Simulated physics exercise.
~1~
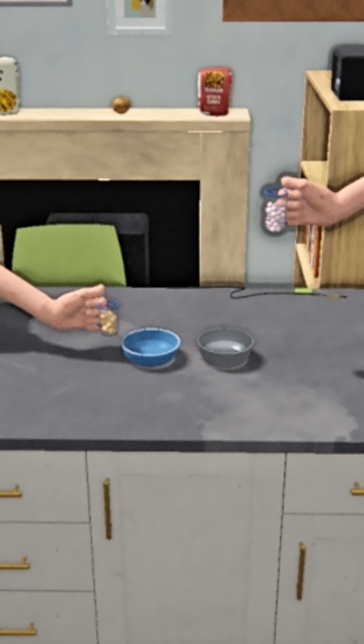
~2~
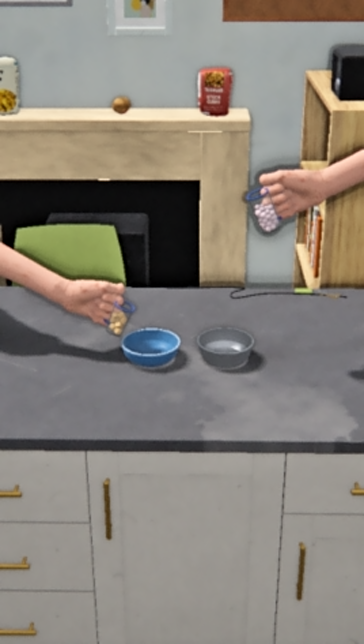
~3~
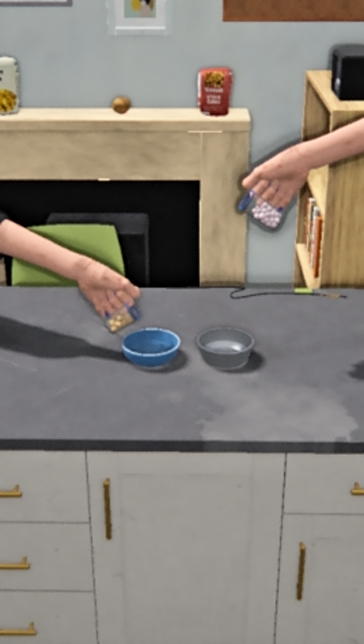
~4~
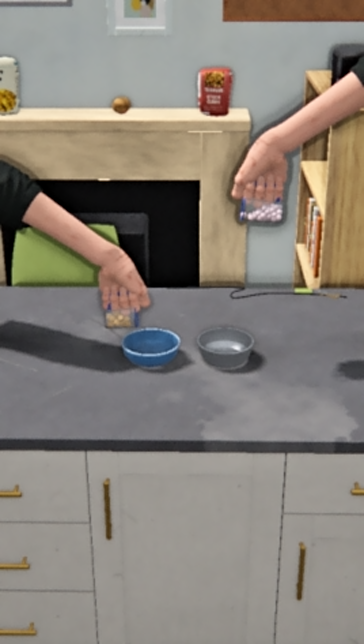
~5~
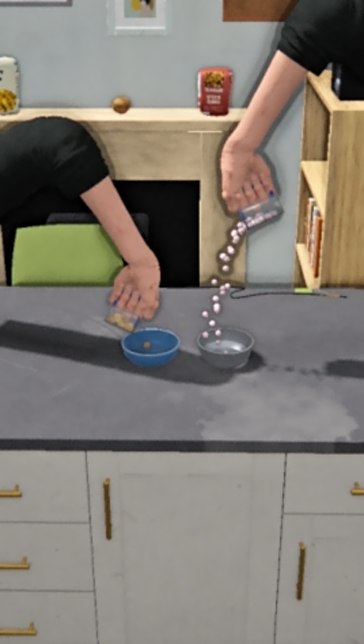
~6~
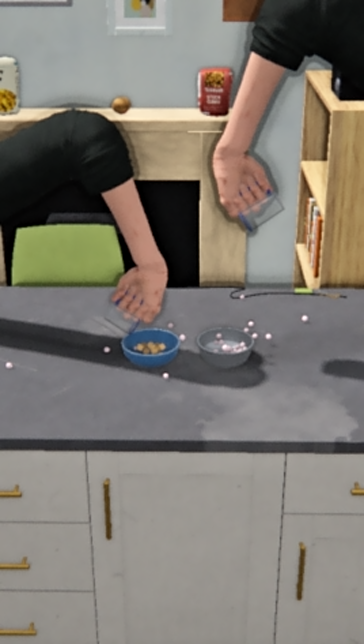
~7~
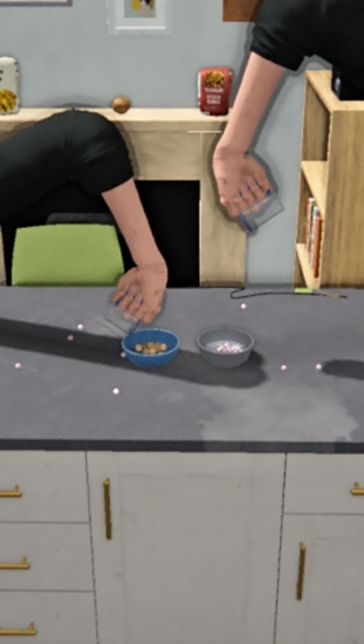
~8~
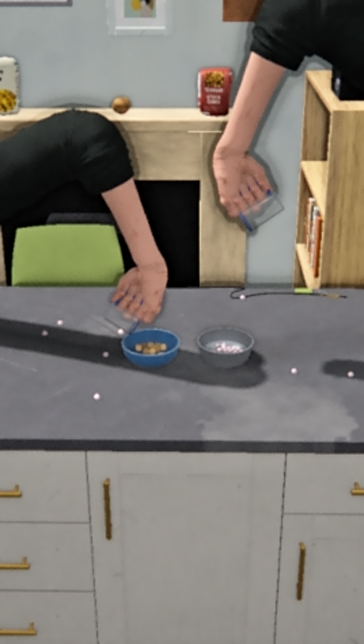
Two hands, each holding a small clear cup, reach in from the left and right over a dark grey kitchen counter with pale cabinets, seen from the front and slightly above. A blue bowl and a grey bowl sit side by side, with a green chair, wooden mantel and shelf behind. Both hands tilt their cups, the right one held much higher. Pale pink pieces stream from the right cup toward the grey bowl, while tan pieces drop into the blue one. The tan pieces all stay in their bowl, but several pink ones bounce out and scatter across the counter.
